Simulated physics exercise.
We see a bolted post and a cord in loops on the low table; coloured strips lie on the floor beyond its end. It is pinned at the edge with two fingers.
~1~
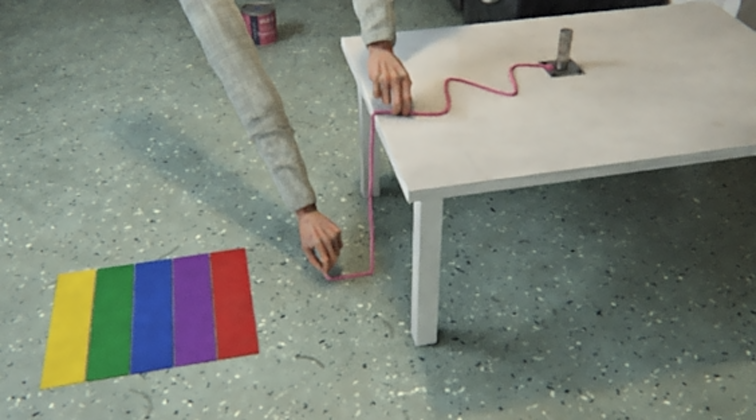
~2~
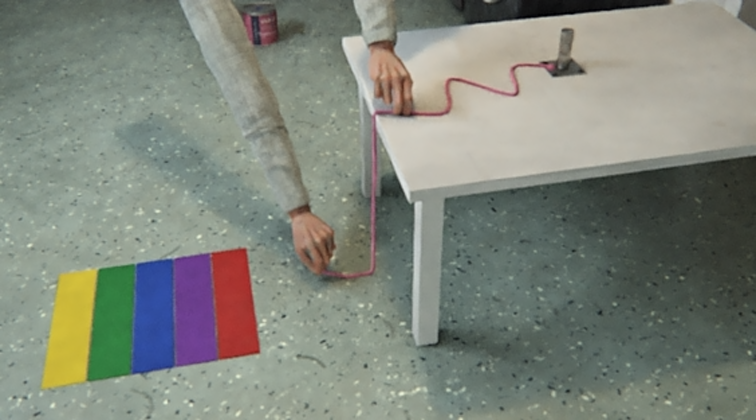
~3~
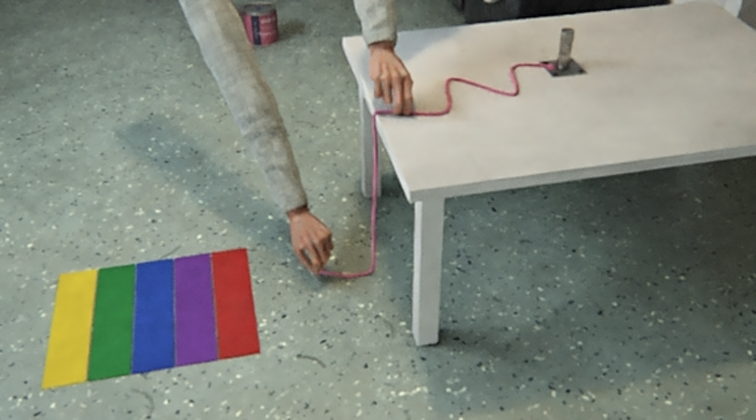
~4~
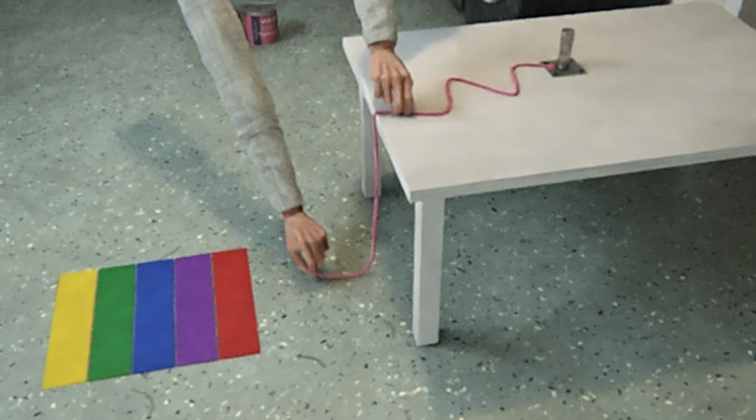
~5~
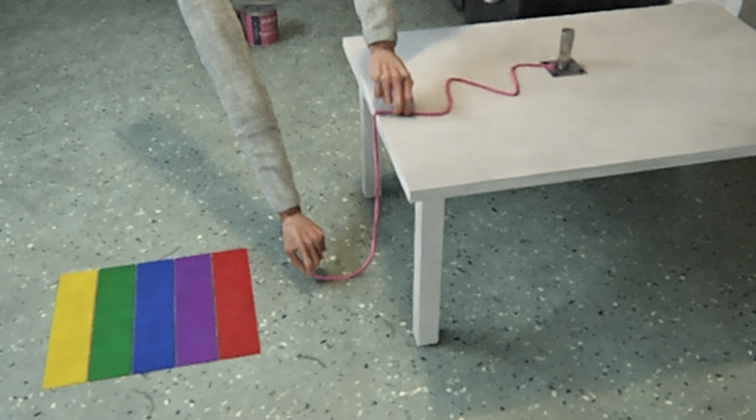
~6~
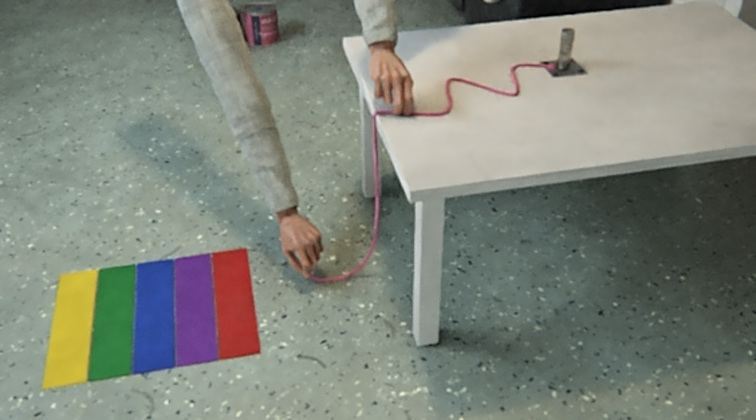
At first, one hand pins a pink cord at the edge of a white table while the other holds its end low, near coloured strips on the floor. The lower hand then moves slightly left, toward the red strip, and the cord's sharp bend below the table loosens into a rounded curve.
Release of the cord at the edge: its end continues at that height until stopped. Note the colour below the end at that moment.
Colour below: Yellow.
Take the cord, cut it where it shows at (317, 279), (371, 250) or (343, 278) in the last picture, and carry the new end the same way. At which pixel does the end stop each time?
Try by try, the places come out as (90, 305), (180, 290) and (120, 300).
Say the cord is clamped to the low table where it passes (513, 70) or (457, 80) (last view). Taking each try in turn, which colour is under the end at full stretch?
With the first choice you'd get yellow, with the second blue.
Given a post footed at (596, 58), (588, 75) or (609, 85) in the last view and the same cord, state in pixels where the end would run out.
First try about (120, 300), second about (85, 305), third about (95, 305).
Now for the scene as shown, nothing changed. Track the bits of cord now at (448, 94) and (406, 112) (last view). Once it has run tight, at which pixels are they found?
First: (369, 113). Second: (299, 153).
A little later, end near (150, 295); over blue.
Next, end near (98, 303); over green.
When it is tight, end near (66, 308); over yellow. It gets as far as the yellow strip.
